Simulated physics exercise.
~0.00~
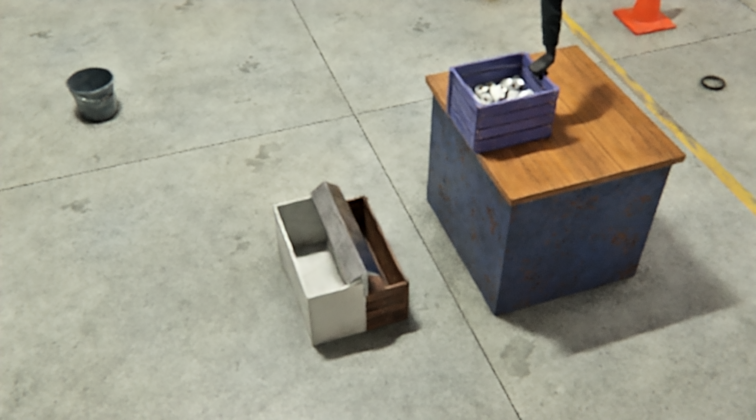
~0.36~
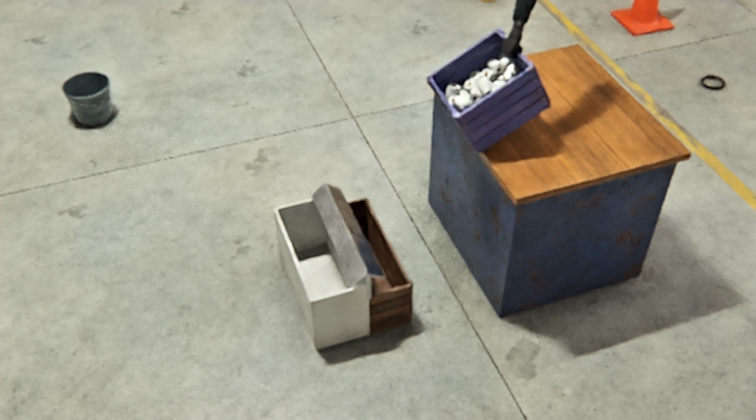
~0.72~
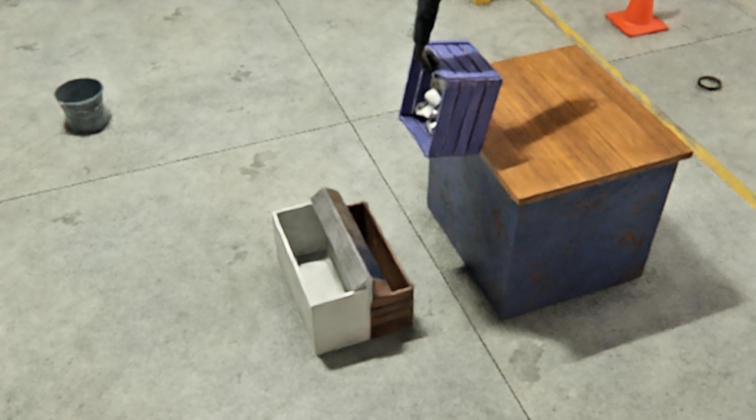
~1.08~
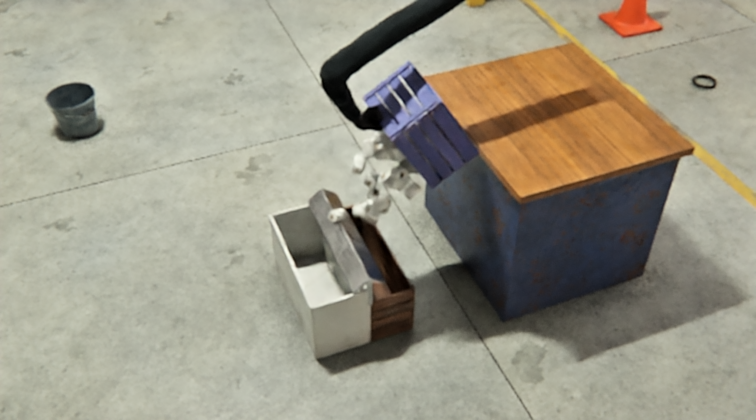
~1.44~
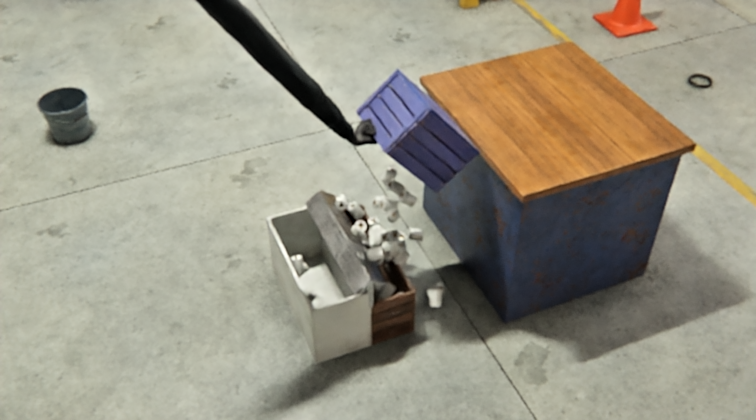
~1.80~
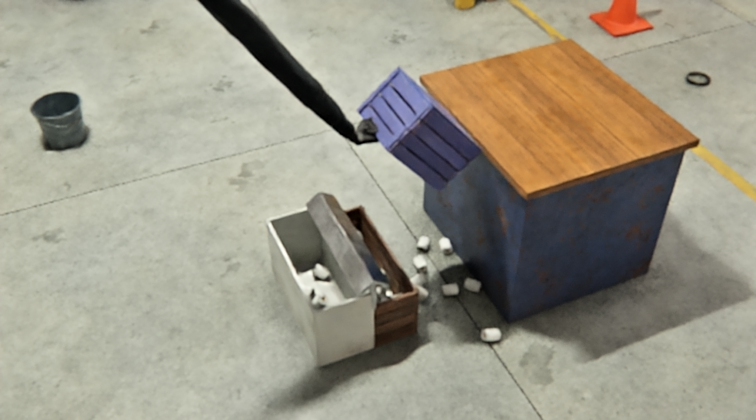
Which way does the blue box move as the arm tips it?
The blue box moves to the left, over the edge of the bench.
An arm tips a blue box, spilling white rolls into two containers and onto the floor.
